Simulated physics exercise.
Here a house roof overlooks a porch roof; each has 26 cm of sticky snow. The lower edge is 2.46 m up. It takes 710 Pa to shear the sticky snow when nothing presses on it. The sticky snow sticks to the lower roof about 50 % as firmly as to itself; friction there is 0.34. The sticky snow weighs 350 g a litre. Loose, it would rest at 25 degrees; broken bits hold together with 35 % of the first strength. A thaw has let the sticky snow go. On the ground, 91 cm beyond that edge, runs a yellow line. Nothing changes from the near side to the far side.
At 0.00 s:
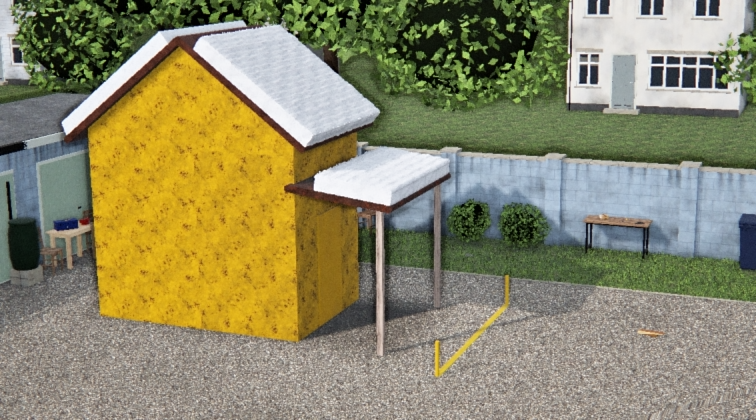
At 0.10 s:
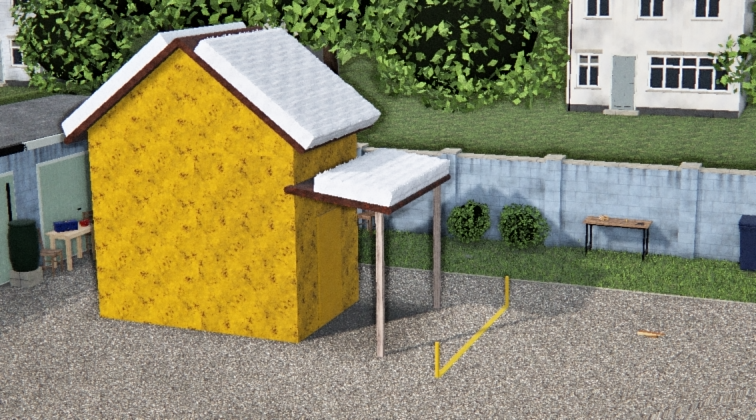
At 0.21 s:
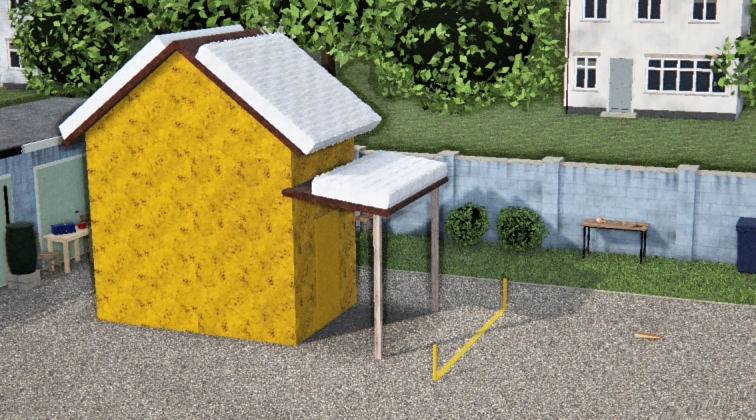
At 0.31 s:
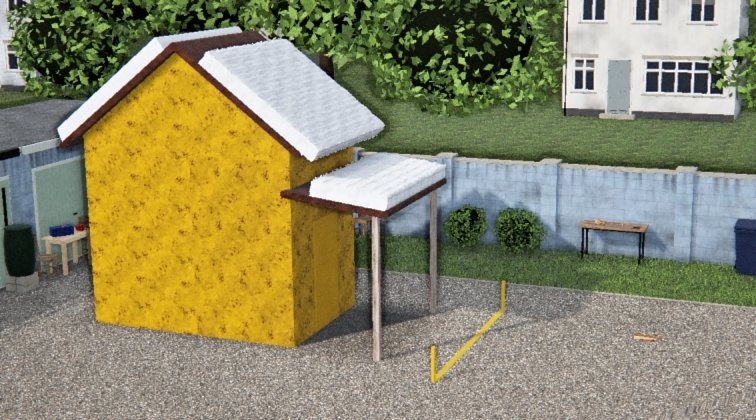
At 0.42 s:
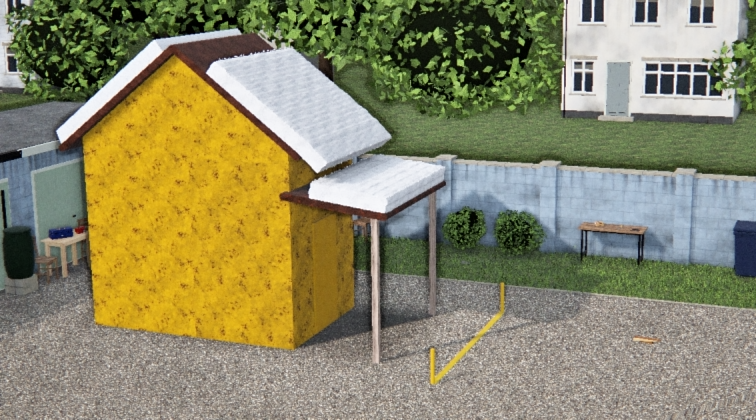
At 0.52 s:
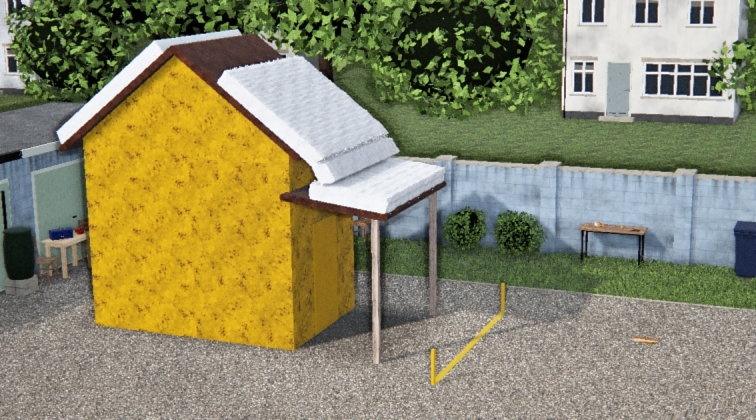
Thick white snow slab sliding down the right slope of a yellow house roof toward a snow-covered porch roof, then cracking near its lower edge.
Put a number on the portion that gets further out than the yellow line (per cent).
Close to 25 per cent.
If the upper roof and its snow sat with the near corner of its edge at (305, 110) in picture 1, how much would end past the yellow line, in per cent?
Then about 60 %.
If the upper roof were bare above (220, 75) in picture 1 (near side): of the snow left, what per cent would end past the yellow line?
In that case some 8 per cent.
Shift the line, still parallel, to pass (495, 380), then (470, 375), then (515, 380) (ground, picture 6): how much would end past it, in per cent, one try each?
In that order: 10 %, 16 %, 5 %.
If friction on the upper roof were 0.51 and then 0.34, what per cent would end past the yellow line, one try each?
In turn about 0 %, 8 %.
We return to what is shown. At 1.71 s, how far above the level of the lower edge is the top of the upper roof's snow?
Roughly 0.7 m.
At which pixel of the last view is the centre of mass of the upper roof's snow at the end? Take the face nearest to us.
At about (404, 267).
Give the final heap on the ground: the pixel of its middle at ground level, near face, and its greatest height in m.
Around (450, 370); it stands about 0.3 m.
By 1.07 s, none is below the lower edge and 0 % is past the line.
By 1.71 s, 32 % is below the lower edge and 11 % is past the line.
By 2.36 s, 43 % is below the lower edge and 24 % is past the line.
By 3.00 s, 43 % is below the lower edge and 25 % is past the line.
By 3.10 s, at the end, 43 % is below the lower edge and 25 % is past the line.
